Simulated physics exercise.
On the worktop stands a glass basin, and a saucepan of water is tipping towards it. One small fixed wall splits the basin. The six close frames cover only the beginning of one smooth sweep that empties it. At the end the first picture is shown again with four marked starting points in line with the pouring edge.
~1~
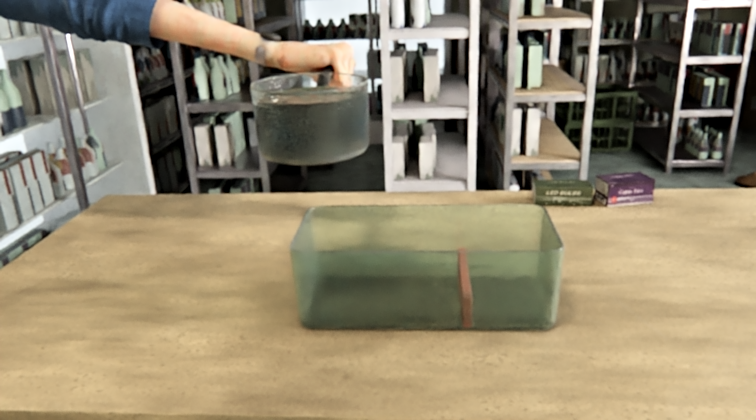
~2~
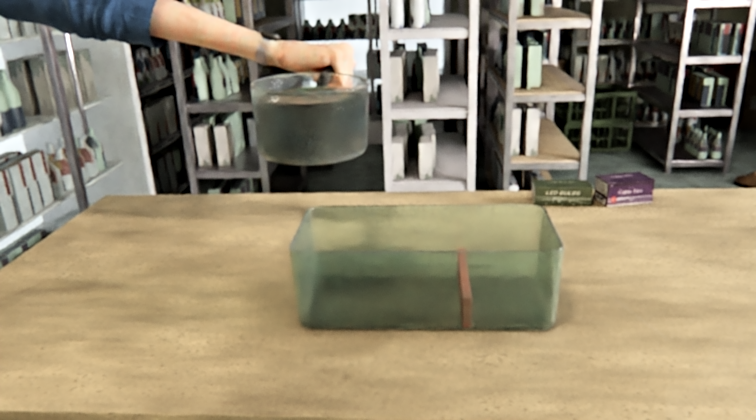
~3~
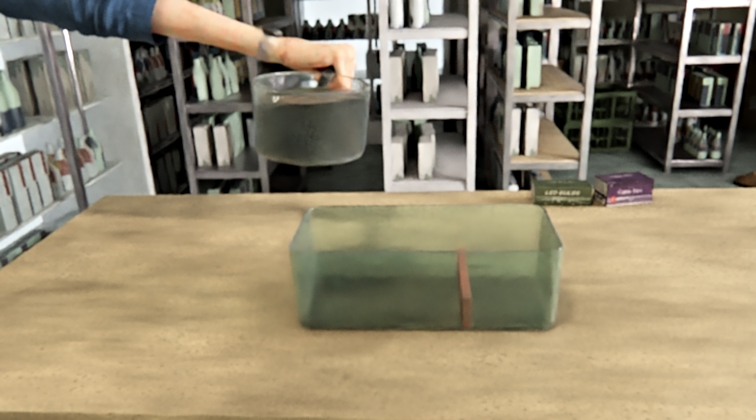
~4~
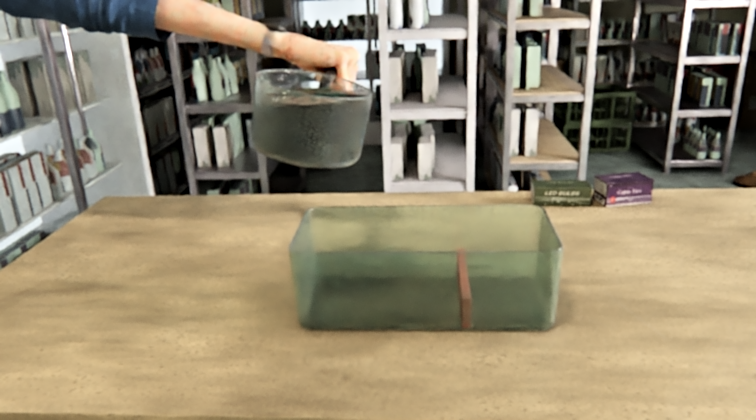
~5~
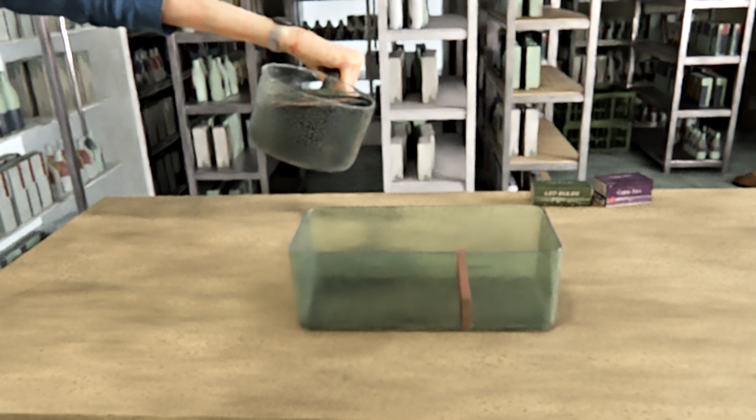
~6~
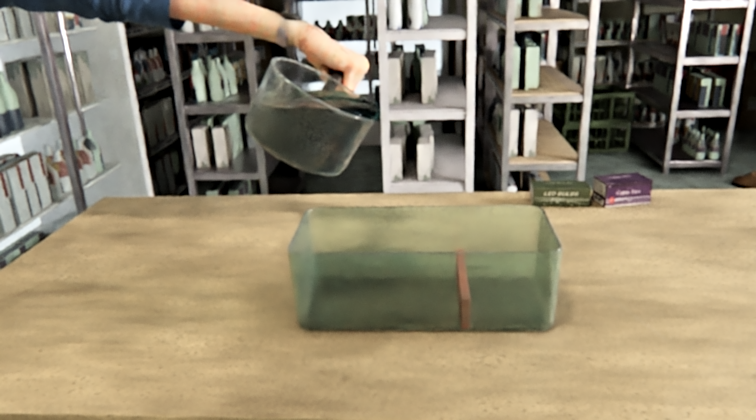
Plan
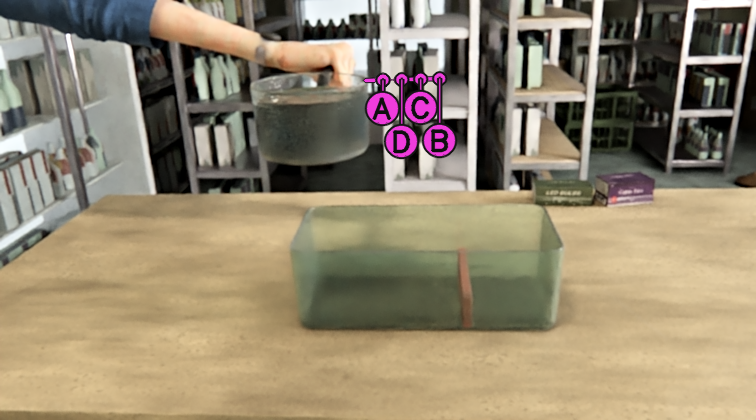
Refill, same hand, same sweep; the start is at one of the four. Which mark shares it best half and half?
The best place is C.
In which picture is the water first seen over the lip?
Picture 6.
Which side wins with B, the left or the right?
The right side.
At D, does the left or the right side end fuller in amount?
The left side.
On the marked copy, A at (383, 80); B at (439, 78); C at (420, 79); D at (401, 79).
For place A, about 82 % ends left of the wall and 11 % right of it; 7 % is lost outside.
For place B, about 30 % ends left of the wall and 66 % right of it; 4 % is lost outside.
For place C, about 51 % ends left of the wall and 47 % right of it.
For place D, about 66 % ends left of the wall and 30 % right of it; 3 % is lost outside.
